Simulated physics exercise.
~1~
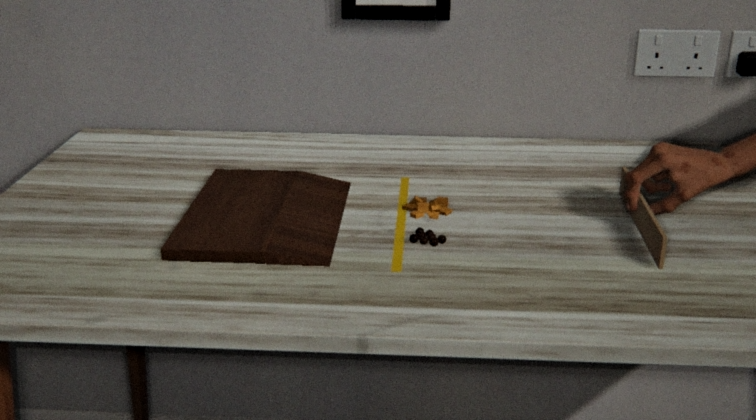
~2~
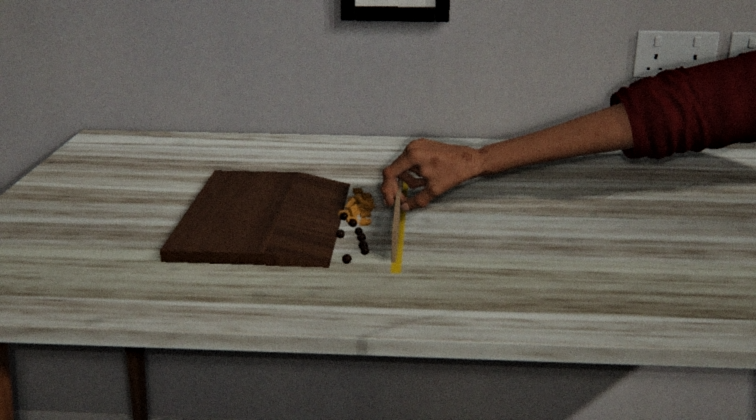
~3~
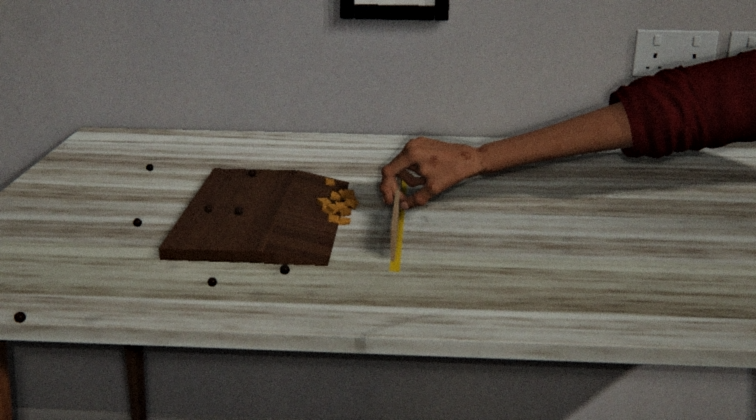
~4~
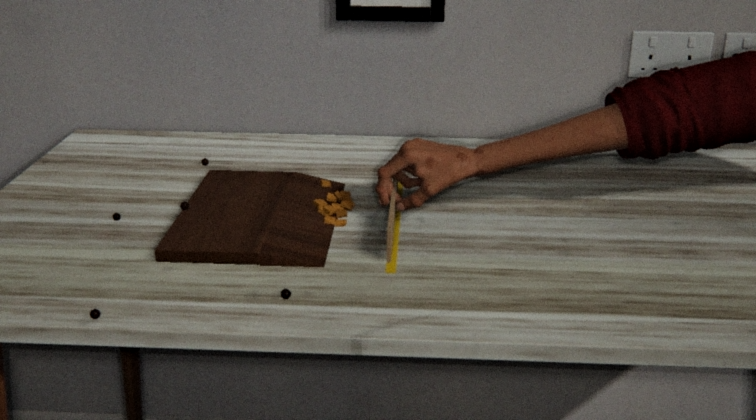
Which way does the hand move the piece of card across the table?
The hand moves the card to the left, toward the yellow tape and the brown wedge.
